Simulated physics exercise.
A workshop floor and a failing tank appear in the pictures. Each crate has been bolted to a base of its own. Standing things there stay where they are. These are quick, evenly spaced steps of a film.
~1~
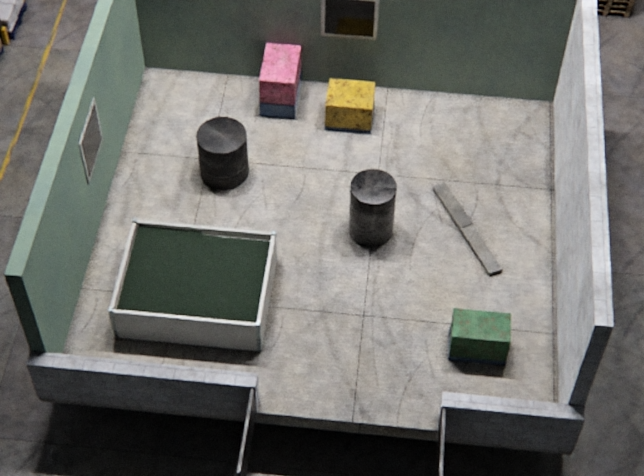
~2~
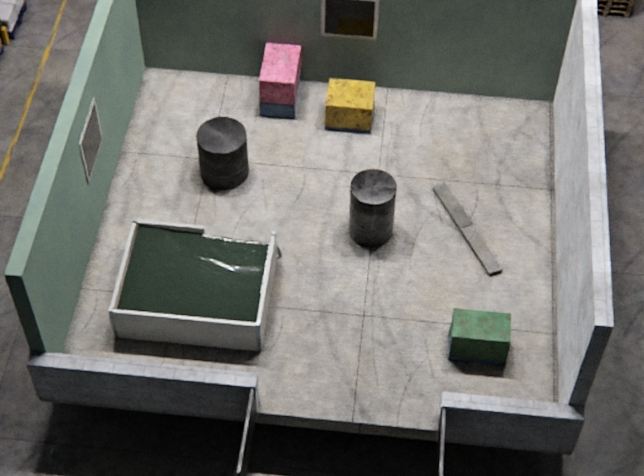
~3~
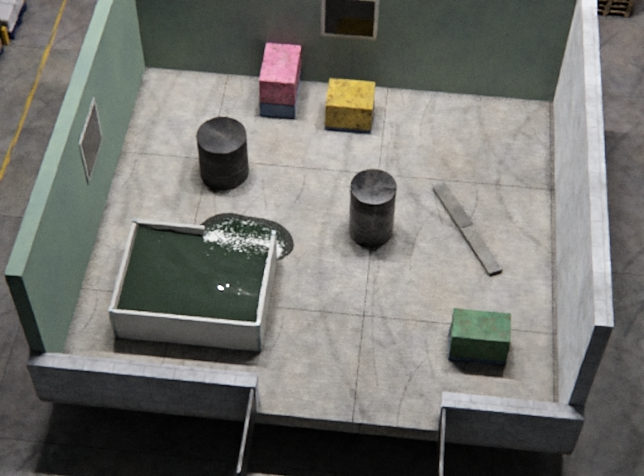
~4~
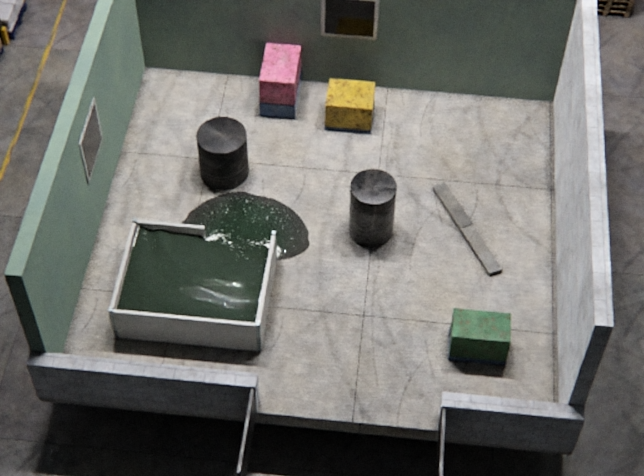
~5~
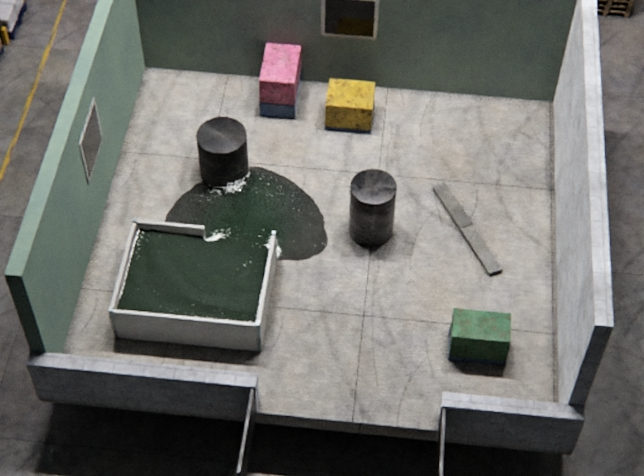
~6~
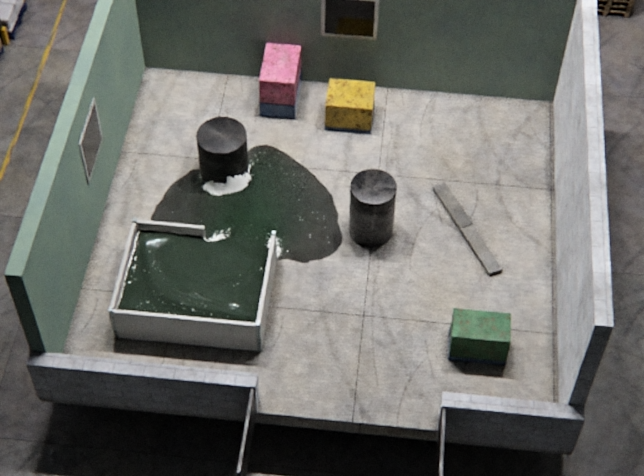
To begin with, a low tank of dark green liquid sits whole and still on a workshop floor among blocks and two dark cylinders. Its far side gives way and liquid pours through the gap, then the puddle spreads widely outward, reaching around the base of the left cylinder.
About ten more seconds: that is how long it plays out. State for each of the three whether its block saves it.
One by one: Pink crate: Safe; yellow crate: Not safe; green crate: Safe.
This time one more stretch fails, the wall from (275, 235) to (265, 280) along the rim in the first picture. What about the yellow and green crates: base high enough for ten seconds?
Log: Yellow crate is doused; green crate is doused.
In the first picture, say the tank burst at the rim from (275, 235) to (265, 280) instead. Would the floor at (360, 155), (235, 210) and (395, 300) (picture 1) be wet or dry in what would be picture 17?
Okay, the first is waterlogged, the next is left untouched, and the last is waterlogged.
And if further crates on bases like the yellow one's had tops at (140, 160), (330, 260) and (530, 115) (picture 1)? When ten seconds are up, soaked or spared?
Listed order: Flooded / unflooded / flooded.
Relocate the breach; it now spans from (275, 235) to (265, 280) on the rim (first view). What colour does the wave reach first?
That would be the one in green.
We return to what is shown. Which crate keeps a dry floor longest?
Coming in last, the green-painted one.
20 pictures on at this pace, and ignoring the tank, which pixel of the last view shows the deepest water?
Deepest spot: Around (550, 108).
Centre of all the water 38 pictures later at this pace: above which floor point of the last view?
I'd put it at around (305, 195).
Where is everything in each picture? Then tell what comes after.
In the first frame, the tank at (195, 274) is whole and still.
In the second frame, the front is at a hidden place, out from the gap on the tank's far side.
In the third frame, water pours out on the tank's far side and has run to (217, 219).
In the fourth frame, the front is at (236, 196), out from the gap on the tank's far side.
In the fifth frame, water pours out on the tank's far side and has run to (251, 171).
In the sixth frame, water pours out on the tank's far side and has run to (269, 150).
A moment on, water covers 20 % of the floor; the pink crate water round its plinth, the yellow crate water round its plinth, the green crate not reached.
Next, water covers 35 % of the floor; the pink crate water round its plinth, the yellow crate water round its plinth, the green crate not reached.
Then, water covers 50 % of the floor; the pink crate water round its plinth, the yellow crate water round its plinth, the green crate not reached.
Later, water covers 65 % of the floor; the pink crate water round its plinth, the yellow crate water round its plinth, the green crate not reached.
In the end, water covers 90 % of the floor; the pink crate stayed above the water, the yellow crate was topped, the green crate stayed above the water.
